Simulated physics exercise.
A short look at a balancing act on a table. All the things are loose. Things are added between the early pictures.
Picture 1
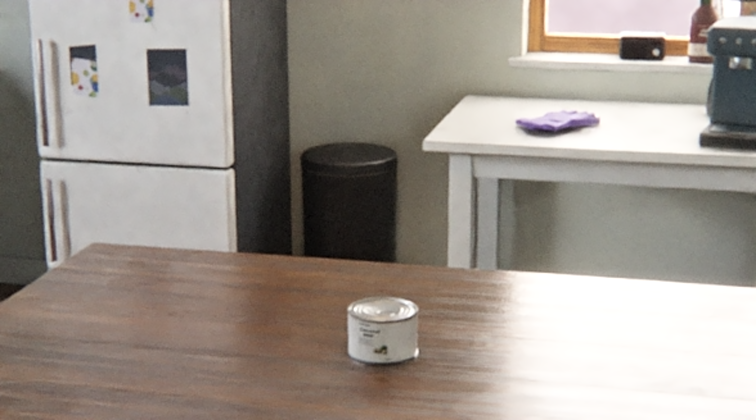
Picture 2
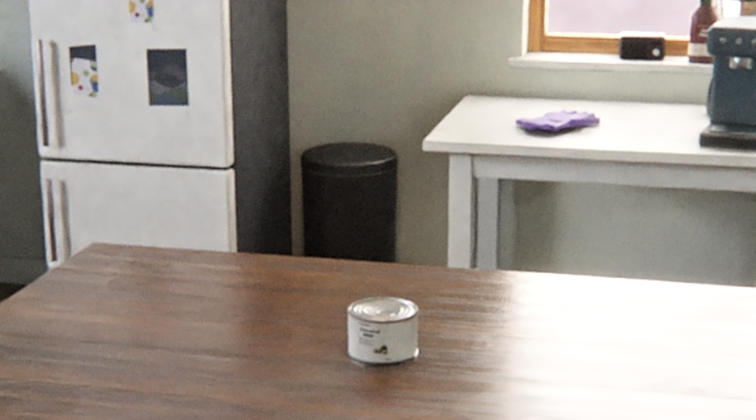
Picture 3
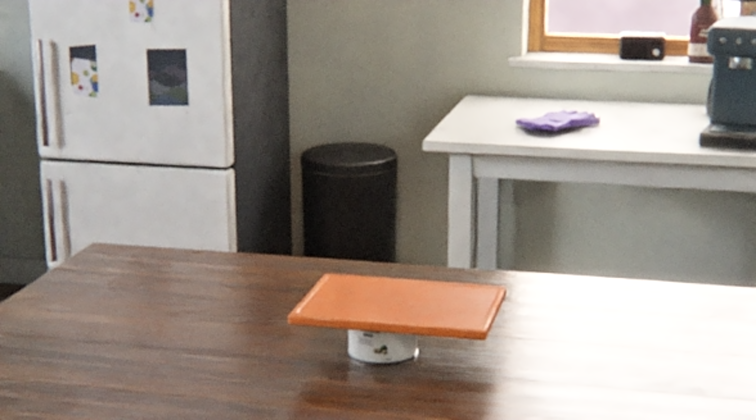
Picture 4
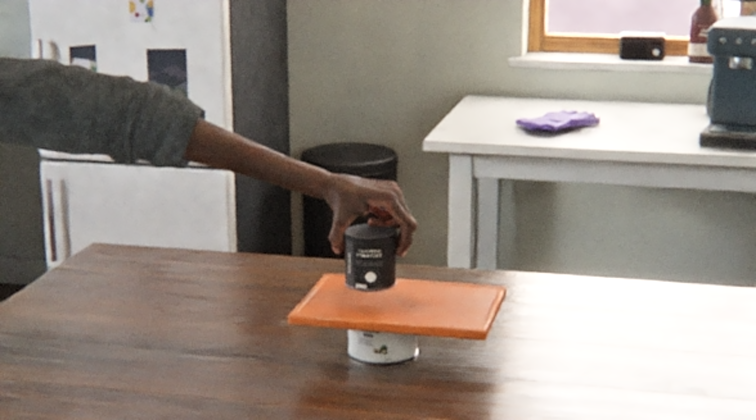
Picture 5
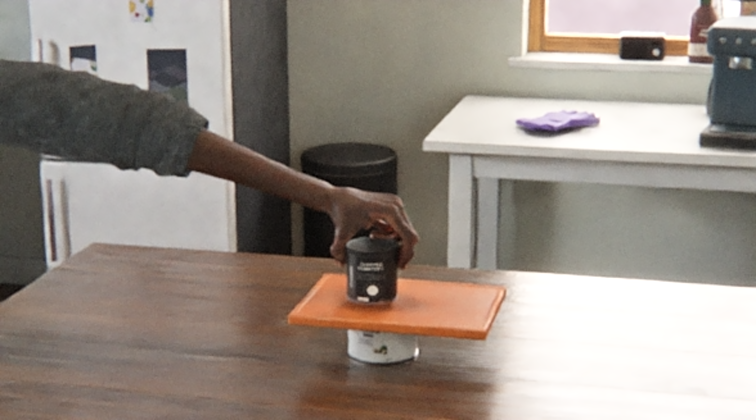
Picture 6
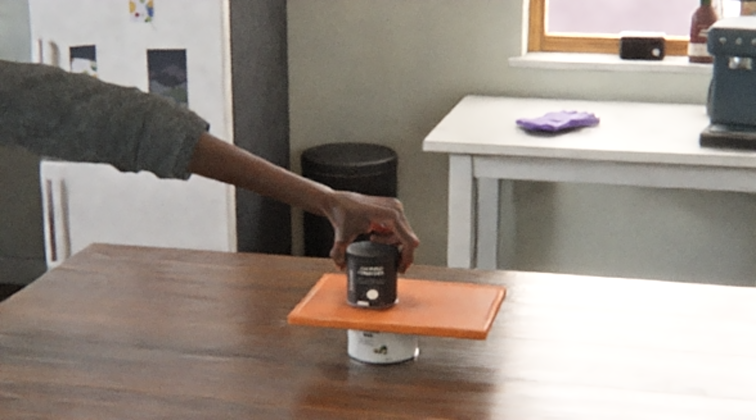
To begin with, a small white tub sits alone on a dark wooden table in a kitchen. An orange board then appears lying across the top of it. Next, a hand reaches in from the left with a black tin, lowers it onto the board and keeps hold of it.
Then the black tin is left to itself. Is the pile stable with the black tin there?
The stack keeps its balance.
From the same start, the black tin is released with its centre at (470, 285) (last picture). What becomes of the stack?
Then it comes apart.
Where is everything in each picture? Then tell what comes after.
In the first picture, the last thing is not in view yet; white tub (383, 331).
In the second picture, the last thing is not in view yet; white tub (383, 331).
In the third picture, the last thing is not in view yet.
The fourth picture shows coming down; black tin (370, 258).
The fifth picture shows coming down; black tin (372, 271).
The sixth picture shows set down, still held; black tin (372, 275).
Then, 0.10 s on from there, no change.
Then, 0.40 s on from there, black tin resting near (372, 276).
In the end, all 3 unmoved. At the end, from the last picture's camera, black tin near (372, 276). The stack holds.
